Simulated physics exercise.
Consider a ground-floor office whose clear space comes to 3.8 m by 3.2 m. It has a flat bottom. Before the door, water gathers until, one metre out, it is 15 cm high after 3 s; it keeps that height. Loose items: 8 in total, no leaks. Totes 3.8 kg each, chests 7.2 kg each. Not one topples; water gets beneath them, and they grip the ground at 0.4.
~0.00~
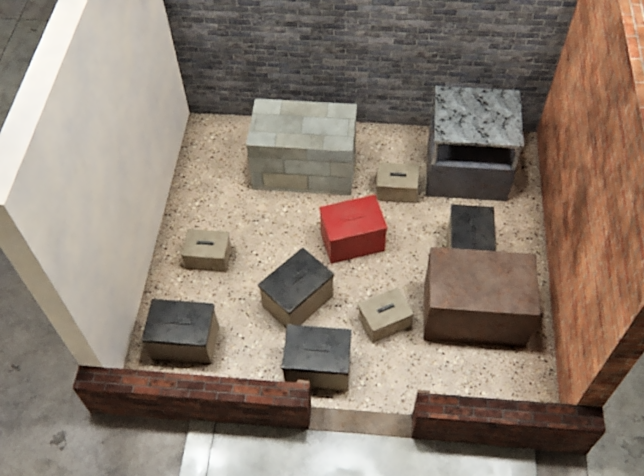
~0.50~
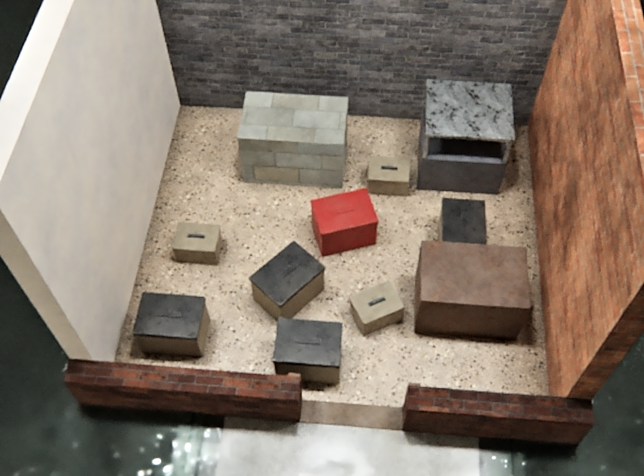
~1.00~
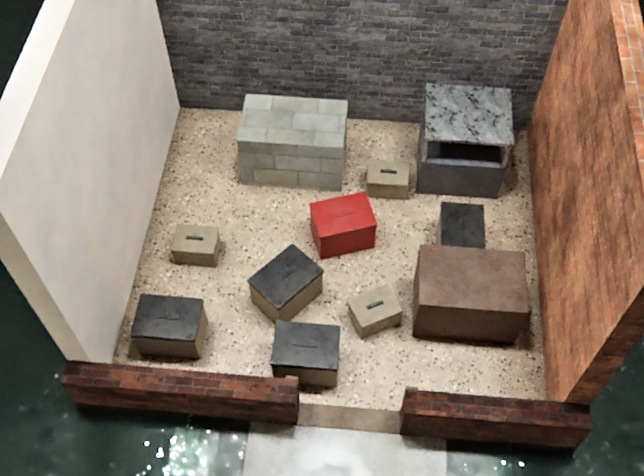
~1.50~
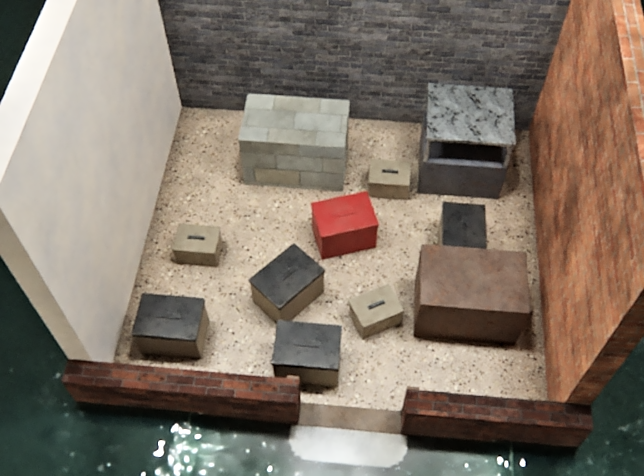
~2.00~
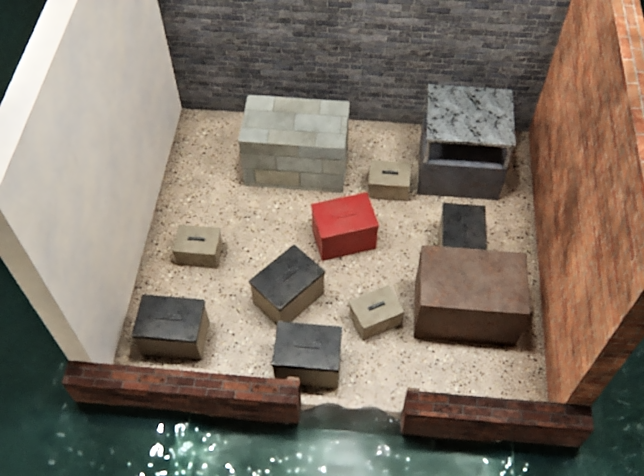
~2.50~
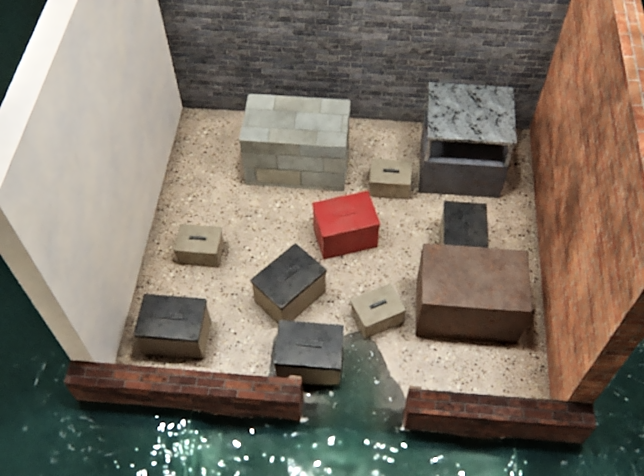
The clip opens on dry ground around a roofless room holding a red chest and other boxes on a speckled floor. Dark, glinting water spreads around the outside and gradually covers the pale path at the front, then enters through the doorway gap onto the floor, while the boxes stay still.
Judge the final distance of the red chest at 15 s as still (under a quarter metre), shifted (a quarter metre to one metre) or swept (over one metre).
Is swept away.
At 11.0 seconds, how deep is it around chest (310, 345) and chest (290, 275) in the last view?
About 4 and 8 cm.
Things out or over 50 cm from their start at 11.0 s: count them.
By then 7.
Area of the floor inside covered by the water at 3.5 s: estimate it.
About 2.0 m2 is covered.
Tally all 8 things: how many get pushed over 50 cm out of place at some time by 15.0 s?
Counting them up, I find 8.
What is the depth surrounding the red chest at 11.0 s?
Around 8 cm.
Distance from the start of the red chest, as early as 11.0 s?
Close to 80 cm.
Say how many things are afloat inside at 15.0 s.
8.
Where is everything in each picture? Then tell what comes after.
In the first picture, the red chest at (353, 217), on the bottom; 0.0 m2 under water; 0 of 8 have shifted.
In the second picture, the red chest at (344, 210), on the bottom; water covers 0.0 m2; 0 of 8 have shifted.
In the third picture, the red chest at (343, 214), on the bottom; 0.0 m2 under water; 0 of 8 have shifted.
In the fourth picture, the red chest at (344, 213) rests on the ground; 0.0 m2 under water; 0 of 8 have shifted.
In the fifth picture, the red chest at (345, 215), on the bottom; 0.0 m2 under water; 0 of 8 have shifted.
In the sixth picture, the red chest at (346, 213), on the bottom; water covers 0.3 m2; 0 of 8 have shifted.
After 3.5 s the red chest is near (346, 213), 0.0 m from its start, aground; 0 afloat.
After 6.8 s the red chest is near (324, 180), 0.4 m from its start, afloat; 3 afloat.
After 11.0 s the red chest is near (269, 177), 0.8 m from its start, afloat; 8 afloat.
After 15.0 s the red chest is near (186, 291), 1.6 m from its start, afloat; 8 afloat.
